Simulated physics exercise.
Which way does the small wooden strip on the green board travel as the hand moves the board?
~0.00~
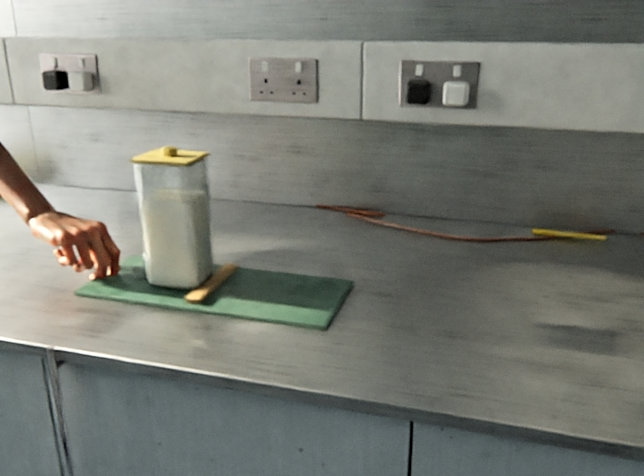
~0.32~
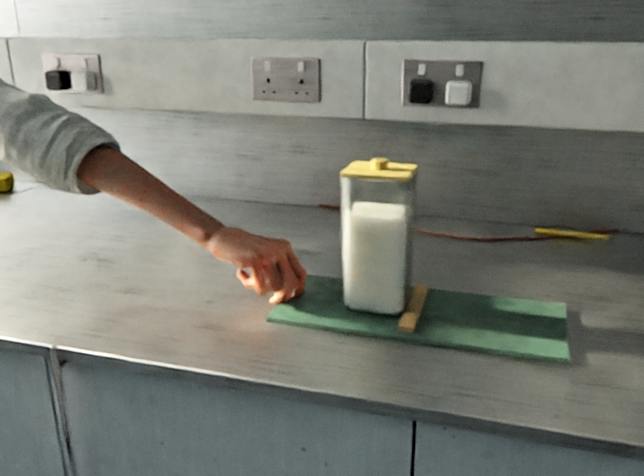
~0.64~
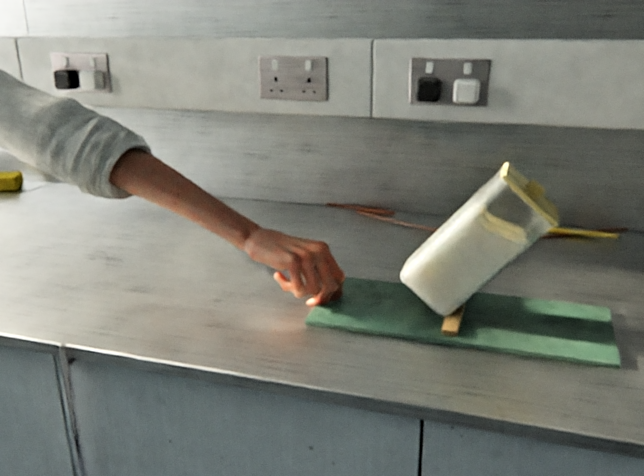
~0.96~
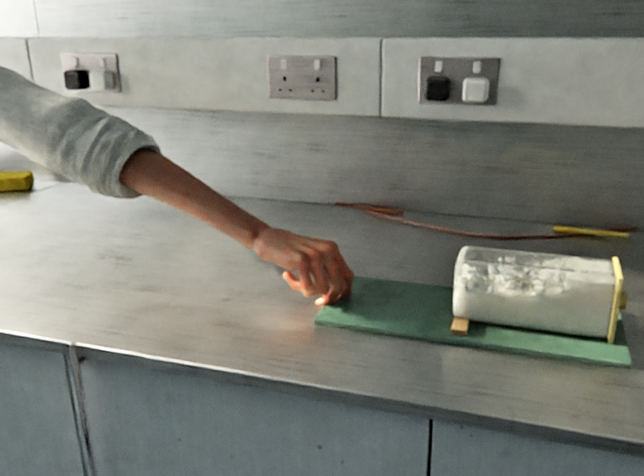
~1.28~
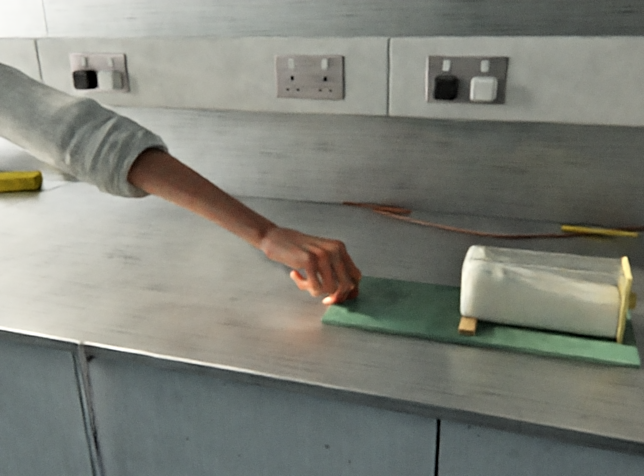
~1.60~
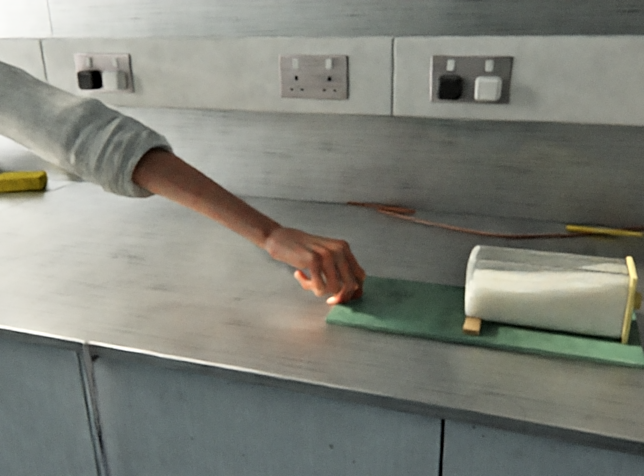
The wooden strip travels to the right, carried along with the green board.
